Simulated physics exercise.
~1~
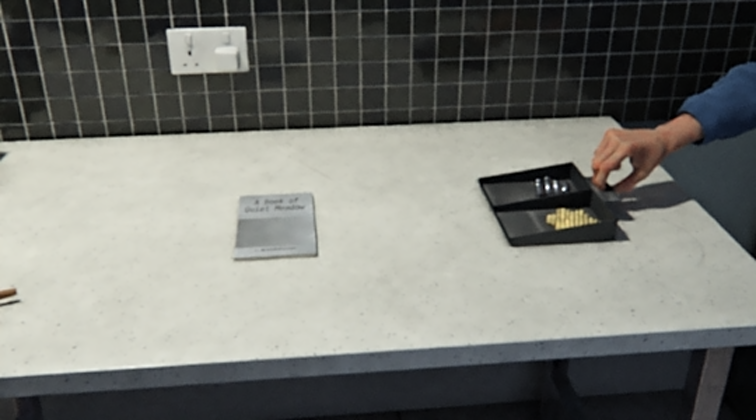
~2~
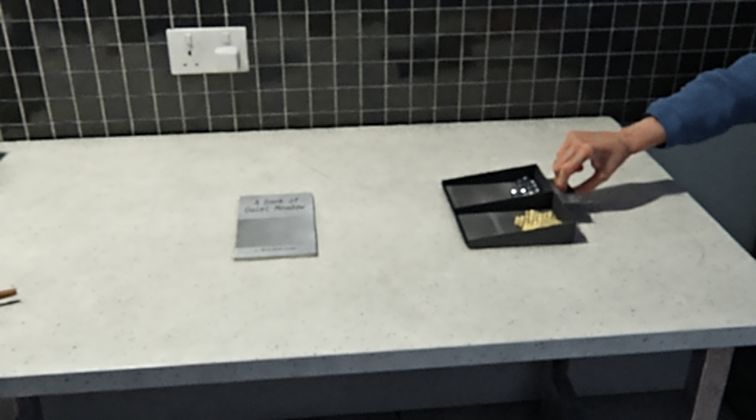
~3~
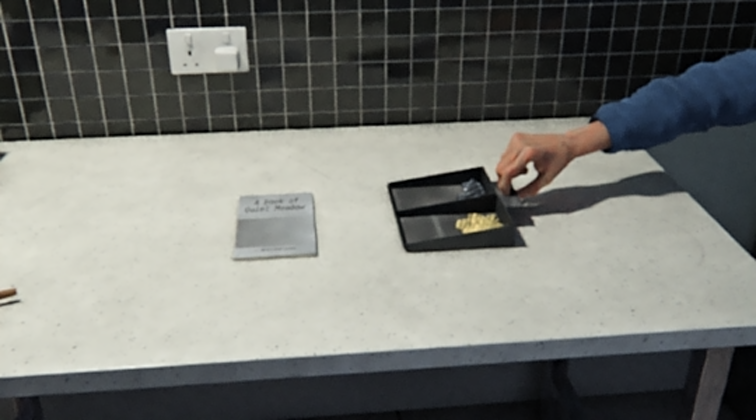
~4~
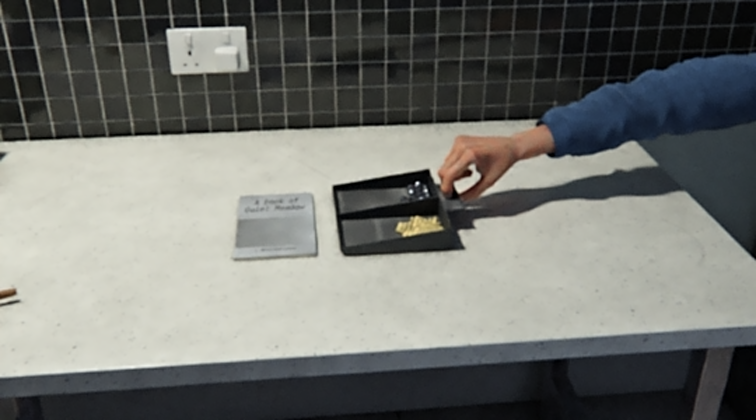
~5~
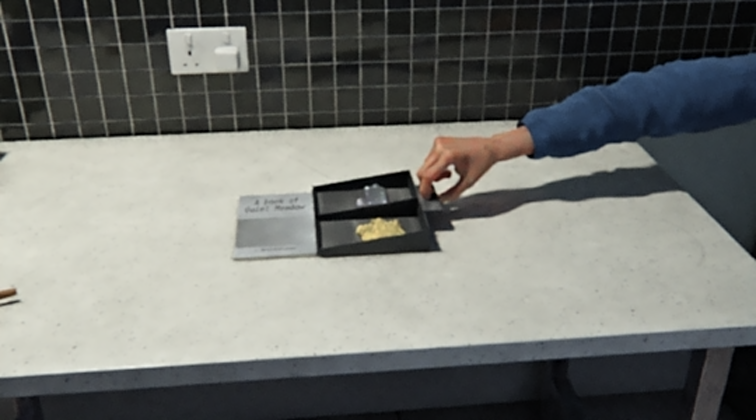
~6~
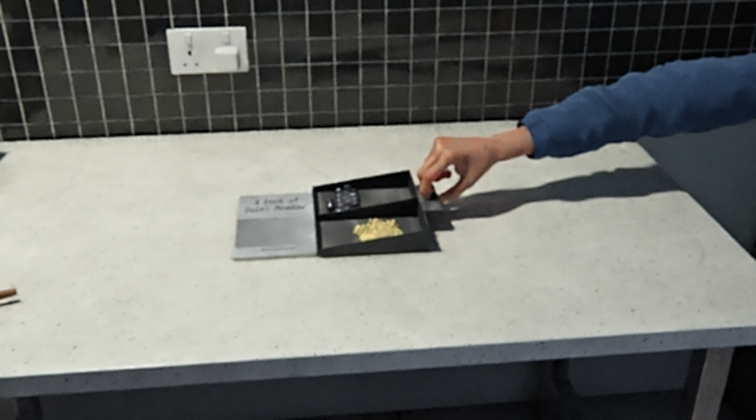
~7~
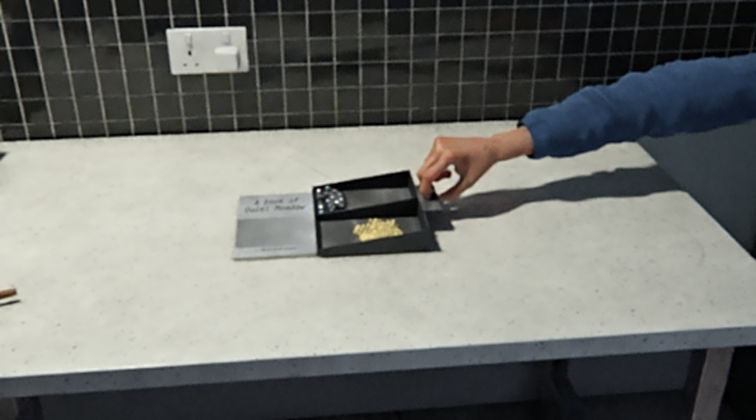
On a pale table, a hand sliding a divided black tray left until it stops against a thin book, dark beads shifting forward inside.
